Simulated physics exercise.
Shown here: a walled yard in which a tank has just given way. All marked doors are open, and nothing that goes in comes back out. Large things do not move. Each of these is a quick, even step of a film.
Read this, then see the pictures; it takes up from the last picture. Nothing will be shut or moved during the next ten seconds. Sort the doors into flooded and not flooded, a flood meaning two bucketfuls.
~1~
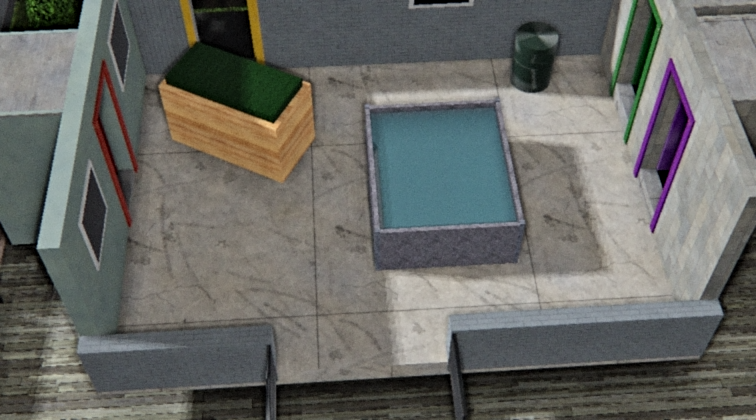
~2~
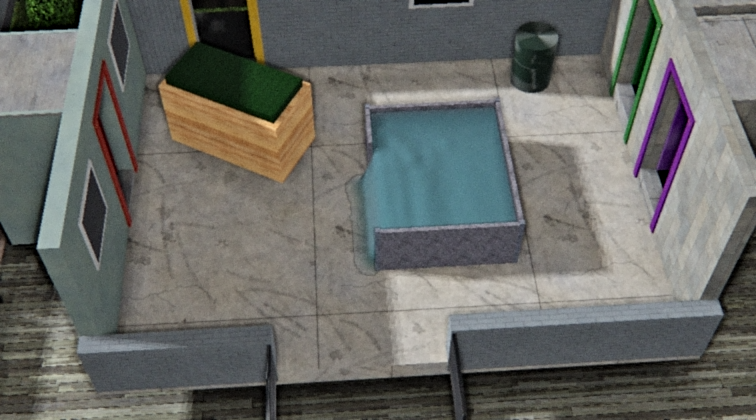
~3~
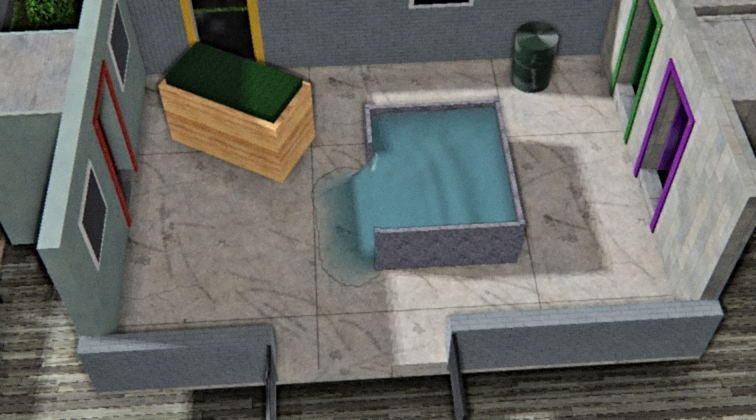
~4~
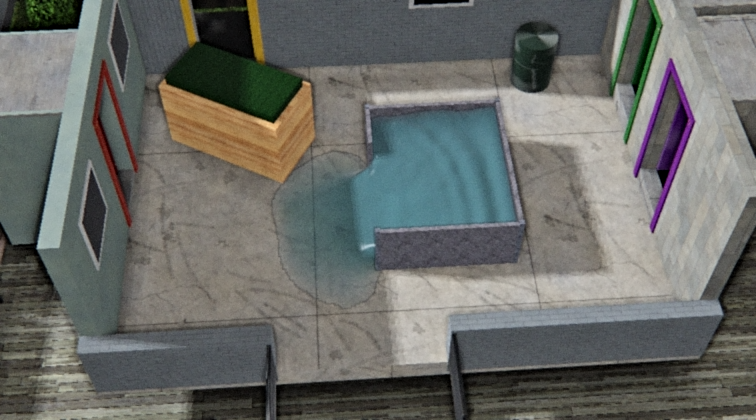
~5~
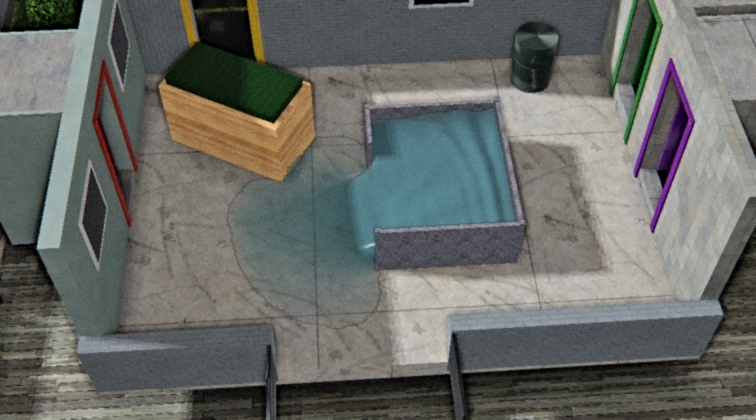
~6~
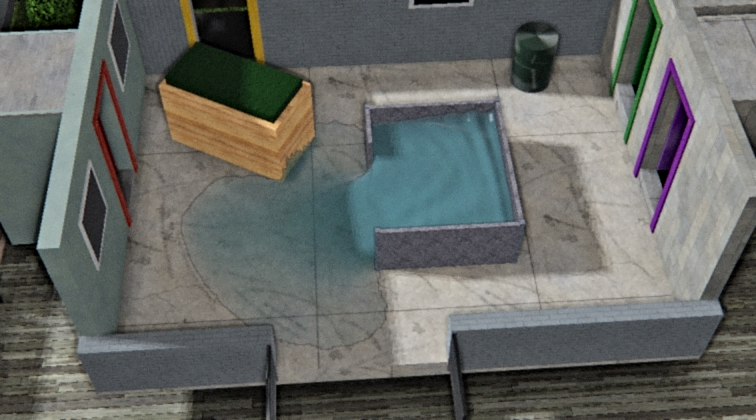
Sorted: Purple door - not flooded; yellow door - flooded; green door - not flooded; red door - flooded.
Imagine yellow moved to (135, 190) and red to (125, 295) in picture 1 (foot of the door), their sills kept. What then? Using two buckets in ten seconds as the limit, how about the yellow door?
As far as I can tell, the yellow door comes in higher.
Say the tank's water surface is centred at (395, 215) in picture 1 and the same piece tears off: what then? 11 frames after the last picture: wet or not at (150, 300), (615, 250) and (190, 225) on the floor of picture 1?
In order: Submerged, untouched, submerged.
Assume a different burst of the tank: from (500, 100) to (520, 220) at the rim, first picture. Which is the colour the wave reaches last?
My pick: The red door.
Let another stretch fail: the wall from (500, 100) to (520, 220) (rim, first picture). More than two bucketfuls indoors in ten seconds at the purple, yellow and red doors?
Lab note: Purple above the mark, yellow above the mark, red below the mark.
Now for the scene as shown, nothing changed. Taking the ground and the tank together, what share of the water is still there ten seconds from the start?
My reading is around 64 percent.
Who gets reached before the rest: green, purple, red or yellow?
Looks like the one in red.
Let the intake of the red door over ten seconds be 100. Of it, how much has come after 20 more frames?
Some 65 in a hundred.
A moment on, water covers 35 % of the floor; the purple door not reached, the yellow door not reached, the green door not reached, the red door over two buckets in.
Next, water covers 40 % of the floor; the purple door not reached, the yellow door not reached, the green door not reached, the red door far over two buckets in.
Then, water covers 45 % of the floor; the purple door not reached, the yellow door wet at the sill, nothing in, the green door not reached, the red door far over two buckets in.
Later, water covers 70 % of the floor; the purple door not reached, the yellow door over two buckets in, the green door not reached, the red door far over two buckets in.
In the end, water covers 90 % of the floor; the purple door wet at the sill, nothing in, the yellow door over two buckets in, the green door wet at the sill, nothing in, the red door far over two buckets in.
